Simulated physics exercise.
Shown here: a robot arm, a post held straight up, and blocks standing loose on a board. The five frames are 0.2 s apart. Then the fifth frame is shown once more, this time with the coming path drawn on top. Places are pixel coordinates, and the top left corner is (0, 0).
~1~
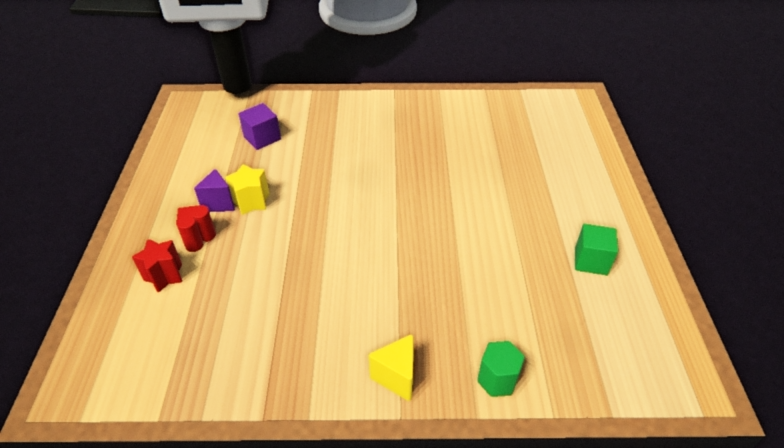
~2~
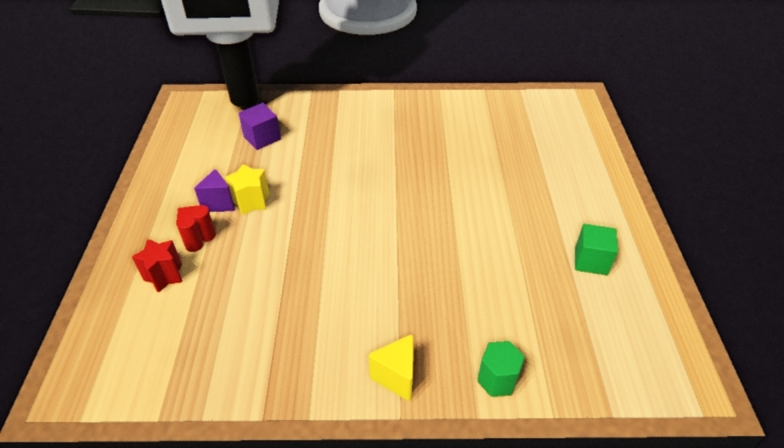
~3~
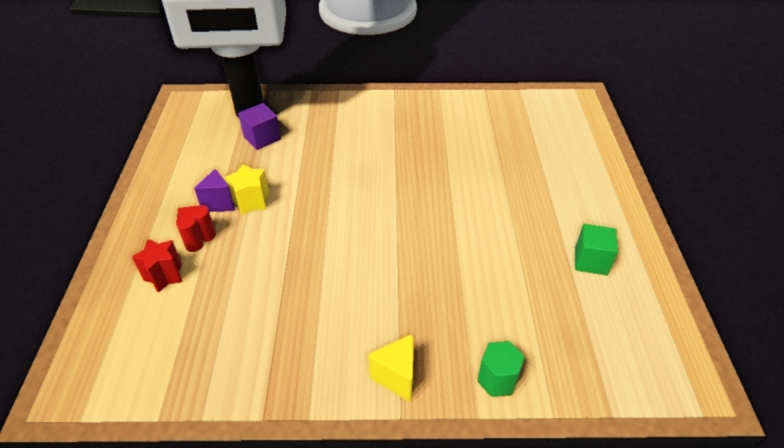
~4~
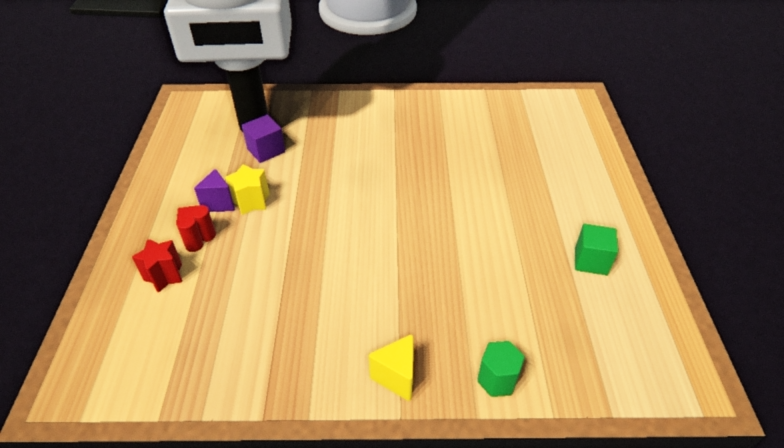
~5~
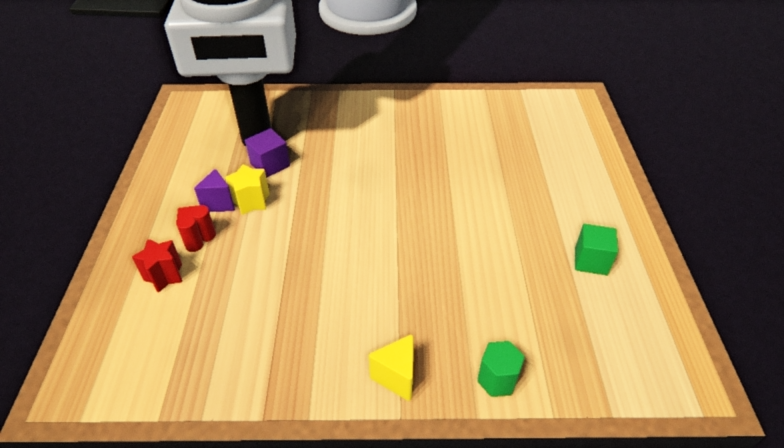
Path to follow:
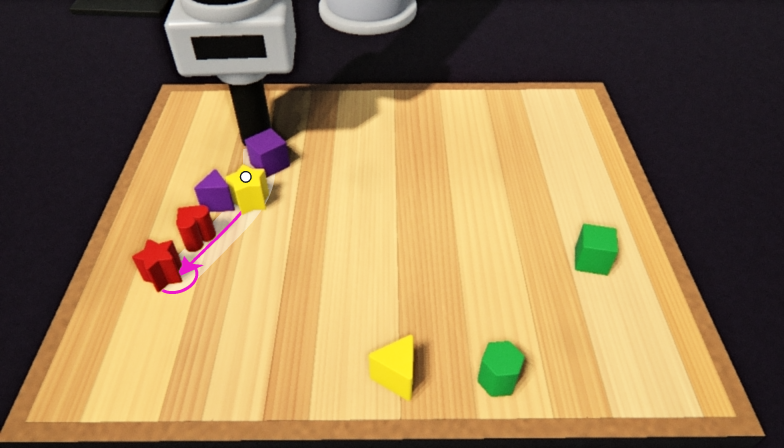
A robot arm's black post moved down to the purple cube near the top left of a wooden board and nudged it a short way toward the yellow star, while the other blocks stayed still.
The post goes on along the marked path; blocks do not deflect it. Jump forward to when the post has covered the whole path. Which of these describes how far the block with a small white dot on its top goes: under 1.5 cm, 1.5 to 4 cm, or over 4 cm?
It goes a long way, over 4 cm.
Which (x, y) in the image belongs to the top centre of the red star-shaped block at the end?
Most likely (127, 274).
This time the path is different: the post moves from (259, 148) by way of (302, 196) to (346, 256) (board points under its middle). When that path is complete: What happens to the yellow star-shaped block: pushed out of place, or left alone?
The yellow star-shaped block will not stay where it is.
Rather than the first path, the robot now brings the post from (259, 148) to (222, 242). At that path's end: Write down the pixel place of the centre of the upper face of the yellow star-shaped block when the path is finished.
I'd expect the centre of its top face to be at (252, 212).
Path on the board, from (259, 148) by way of (256, 187) and (225, 230) to (177, 277); the dot is on the yellow star-shaped block.
The first path, step by step. One third of the way, post at (254, 179); yellow star-shaped block at (241, 188), turned 25° clockwise; purple four-sided block at (280, 171), turned 35° anticlockwise.
Two thirds of the way, post at (222, 223); red heart at (180, 220), turned 10° clockwise; yellow star-shaped block at (219, 230), turned 40° clockwise; purple four-sided block at (280, 173), turned 40° anticlockwise.
At the end, post at (174, 269); red star-shaped block at (127, 274); red heart at (145, 237), turned 120° clockwise; yellow star-shaped block at (210, 252), turned 15° anticlockwise; purple four-sided block at (280, 173), turned 40° anticlockwise.
